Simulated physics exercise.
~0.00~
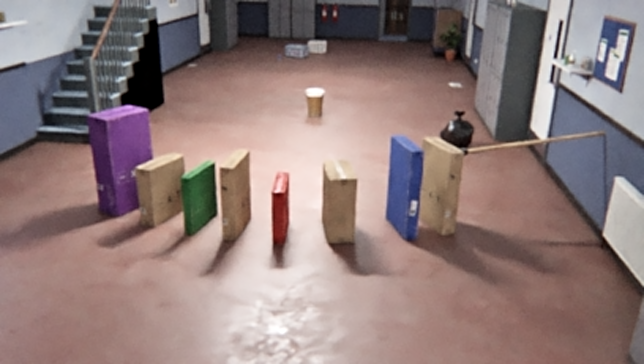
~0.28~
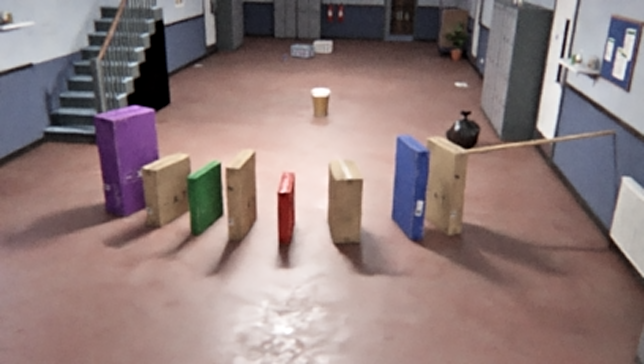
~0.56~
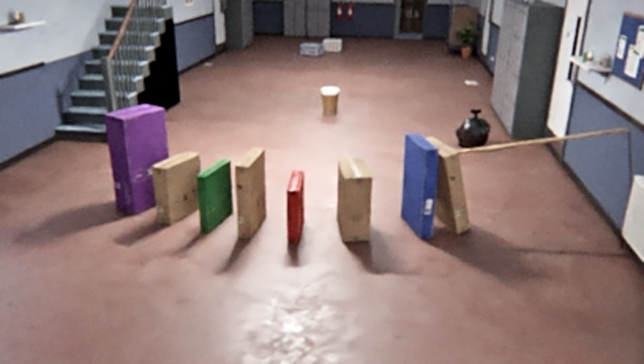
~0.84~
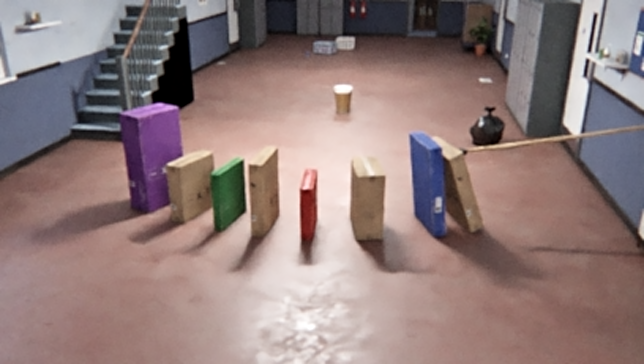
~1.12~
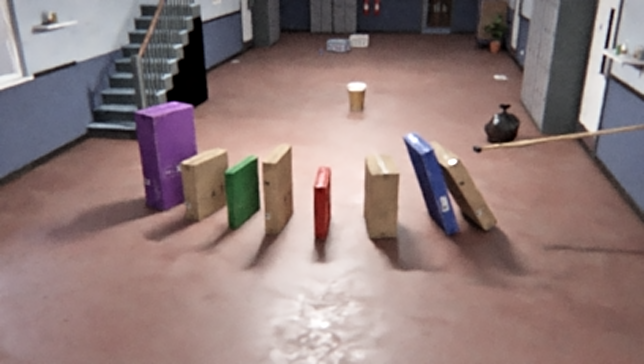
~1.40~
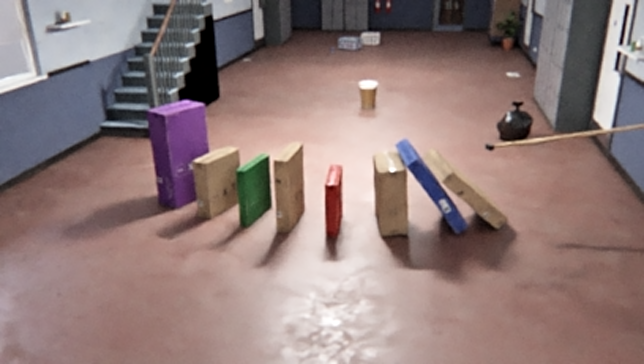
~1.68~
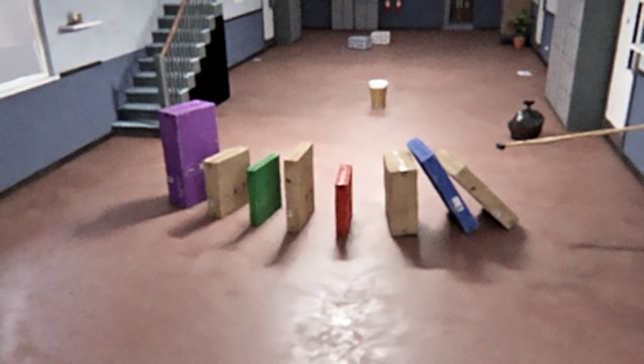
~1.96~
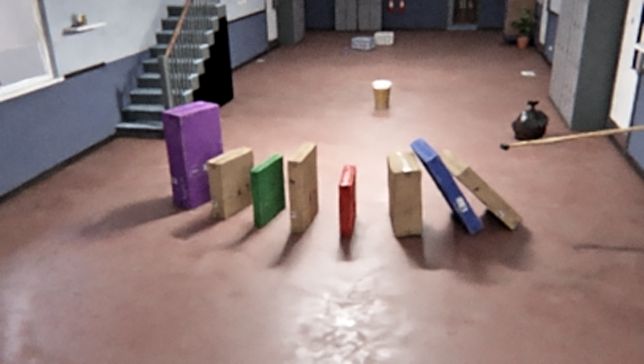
A pole tips the end carton into the blue one, which leans on the next, still upright.
